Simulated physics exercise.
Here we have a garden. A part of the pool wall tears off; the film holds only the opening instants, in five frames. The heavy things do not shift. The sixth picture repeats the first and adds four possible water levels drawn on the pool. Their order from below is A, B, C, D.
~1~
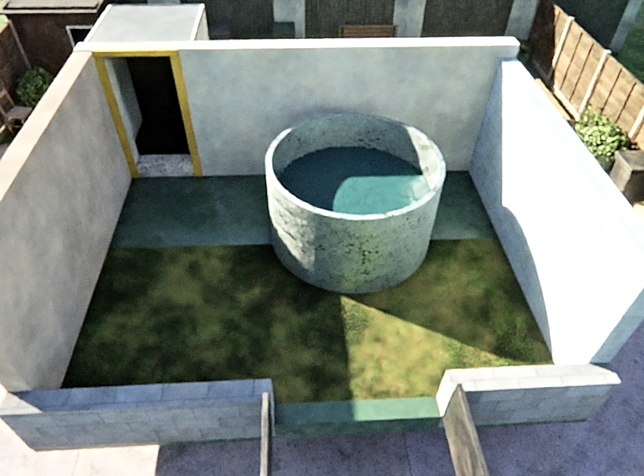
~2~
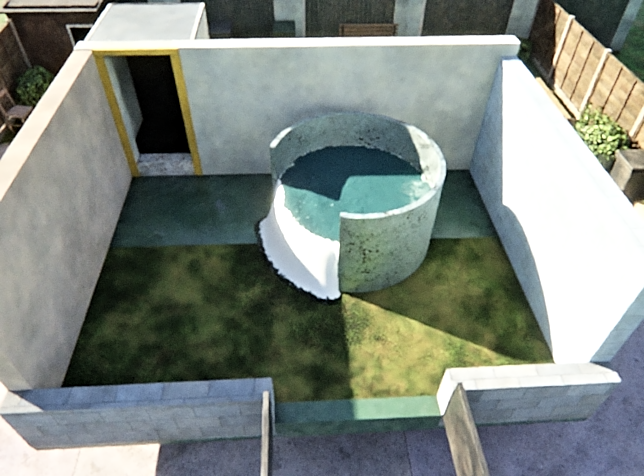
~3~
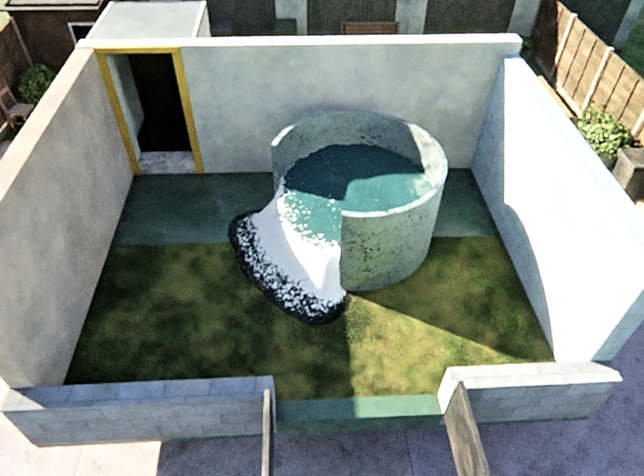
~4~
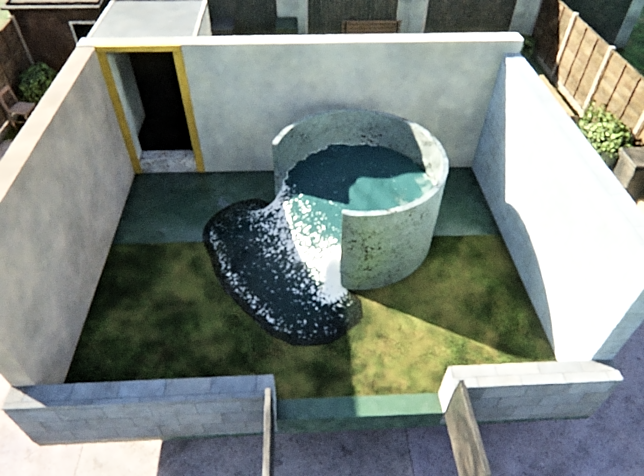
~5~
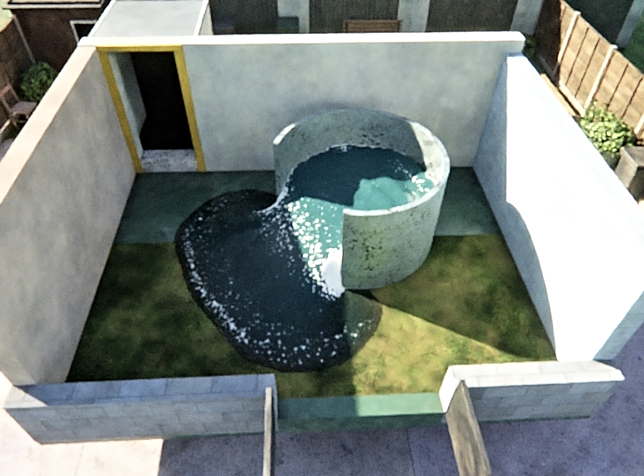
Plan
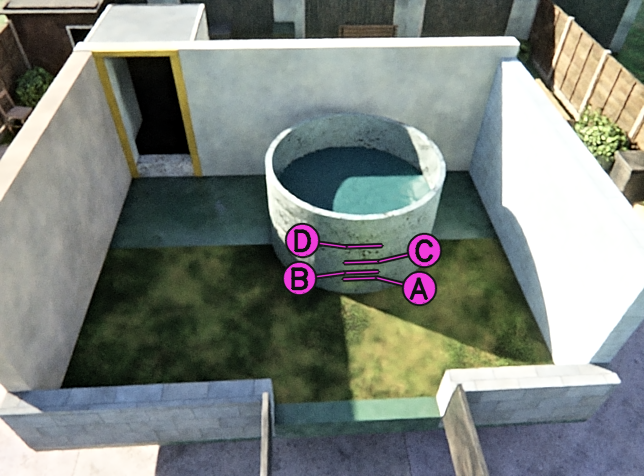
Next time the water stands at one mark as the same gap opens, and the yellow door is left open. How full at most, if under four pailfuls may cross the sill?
That is line D.
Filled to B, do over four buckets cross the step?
No, that is safe.
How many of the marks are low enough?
All of the four.
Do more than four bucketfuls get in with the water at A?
No.
In magenta, A at (360, 278); B at (360, 272); C at (362, 262); D at (363, 246); from the bottom up A, B, C, D.
Choosing A, nothing gets over.
Choosing B, nothing gets over.
Choosing C, nothing gets over.
Choosing D, a bucket or two gets in.
